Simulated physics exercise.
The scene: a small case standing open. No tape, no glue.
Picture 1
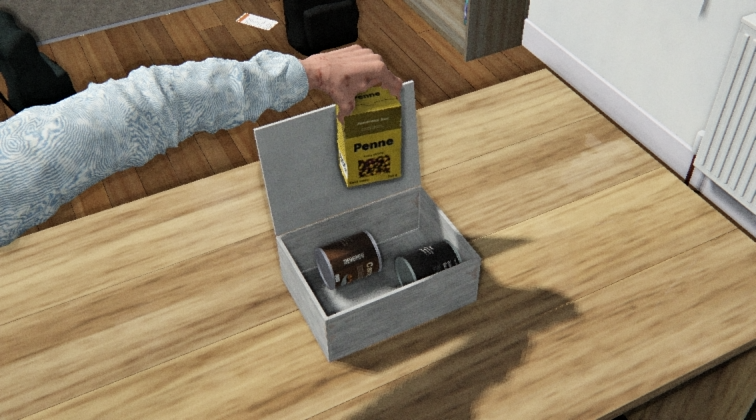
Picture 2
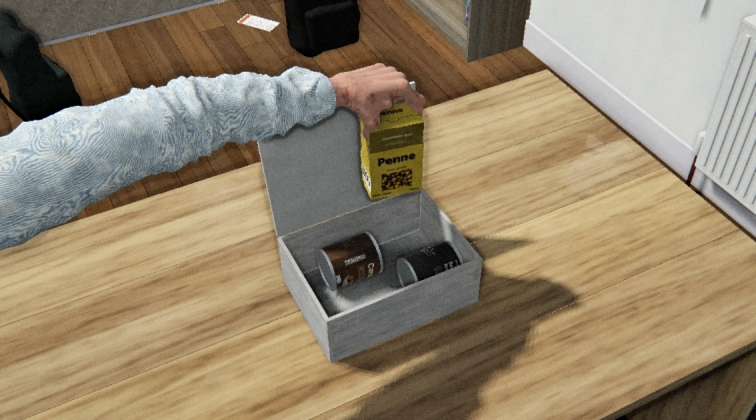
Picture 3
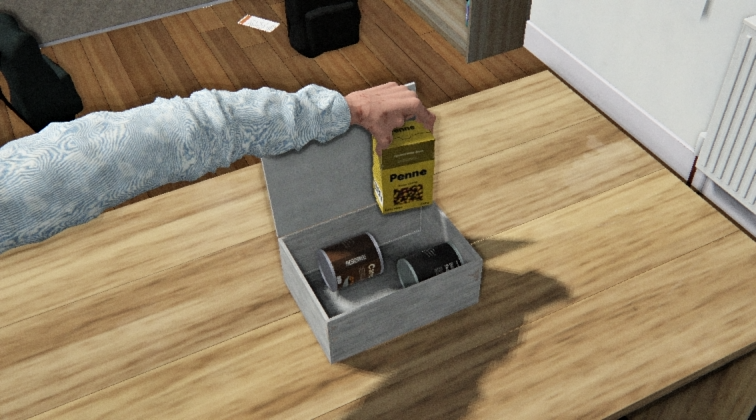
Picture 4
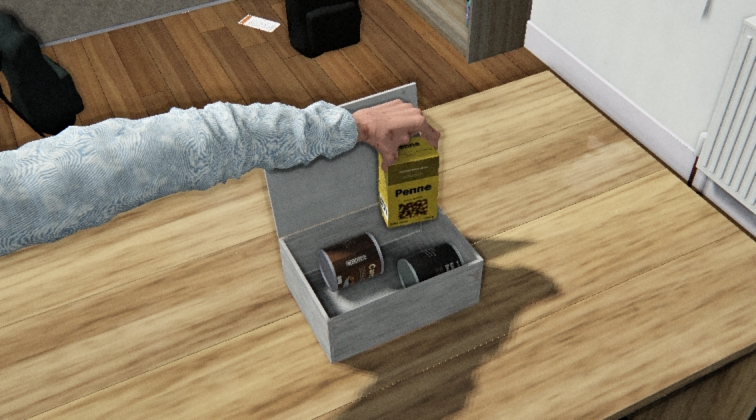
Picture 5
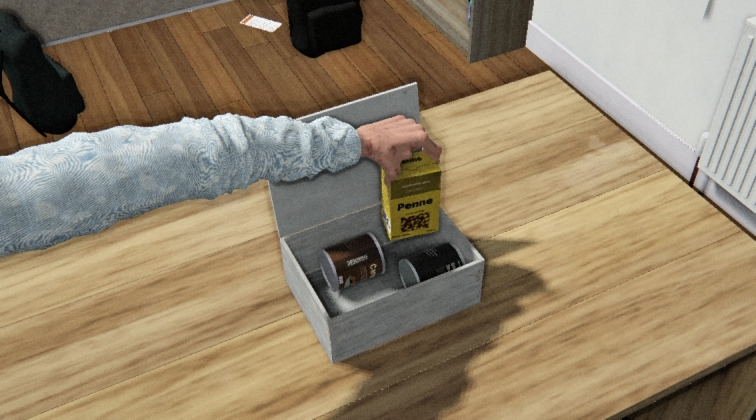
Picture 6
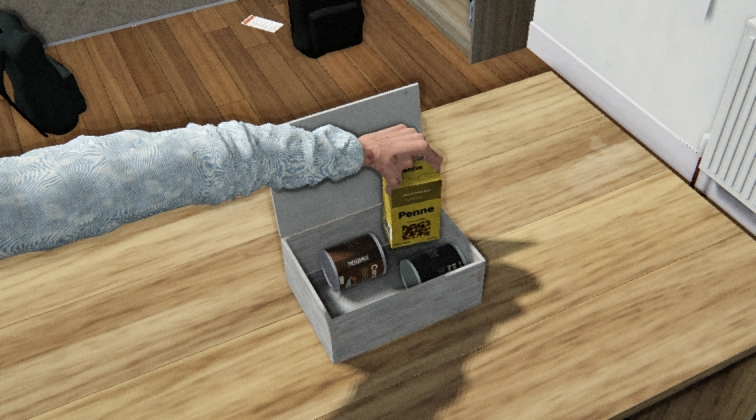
On a wooden table, a small grey case stands open with a brown tin and a black tin lying inside. A hand in a pale blue patterned sleeve holds a yellow penne carton above it, moves it slightly right, then lowers it into the back of the case, still gripping its top.
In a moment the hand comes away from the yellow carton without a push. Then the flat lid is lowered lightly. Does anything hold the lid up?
Here the lid will not close.
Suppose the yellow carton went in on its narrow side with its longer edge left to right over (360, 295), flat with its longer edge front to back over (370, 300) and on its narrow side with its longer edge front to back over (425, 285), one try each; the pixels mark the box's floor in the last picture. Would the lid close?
In the first case it shuts flat; in the second case it stays ajar; in the third case it will not close.
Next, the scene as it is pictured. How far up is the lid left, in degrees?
Some 70° above the rim.
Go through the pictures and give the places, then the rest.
In the first picture, on its way; yellow carton (369, 137); black tin (429, 270).
In the second picture, on its way; yellow carton (392, 151); black tin (431, 270).
In the third picture, on its way; yellow carton (403, 167); black tin (431, 271).
In the fourth picture, on its way; yellow carton (408, 183); black tin (432, 271).
In the fifth picture, on its way; yellow carton (410, 196); black tin (433, 271).
In the sixth picture, put in, still held; yellow carton (411, 204); black tin (434, 272).
Then, 0.30 s on from there, yellow carton turned 6° from how it was put near (405, 225).
Then, 0.40 s on from there, yellow carton shifted about its own width near (409, 230).
Then, 1.10 s on from there, lid starting down; yellow carton shifted about its own width near (410, 229).
Then, 1.40 s on from there, lid 72° above the rim; yellow carton shifted about its own width near (410, 229).
In the end, lid 70° above the rim; moved from the start, yellow carton; the other 2 unmoved. At the end, from the last picture's camera, yellow carton near (410, 229).
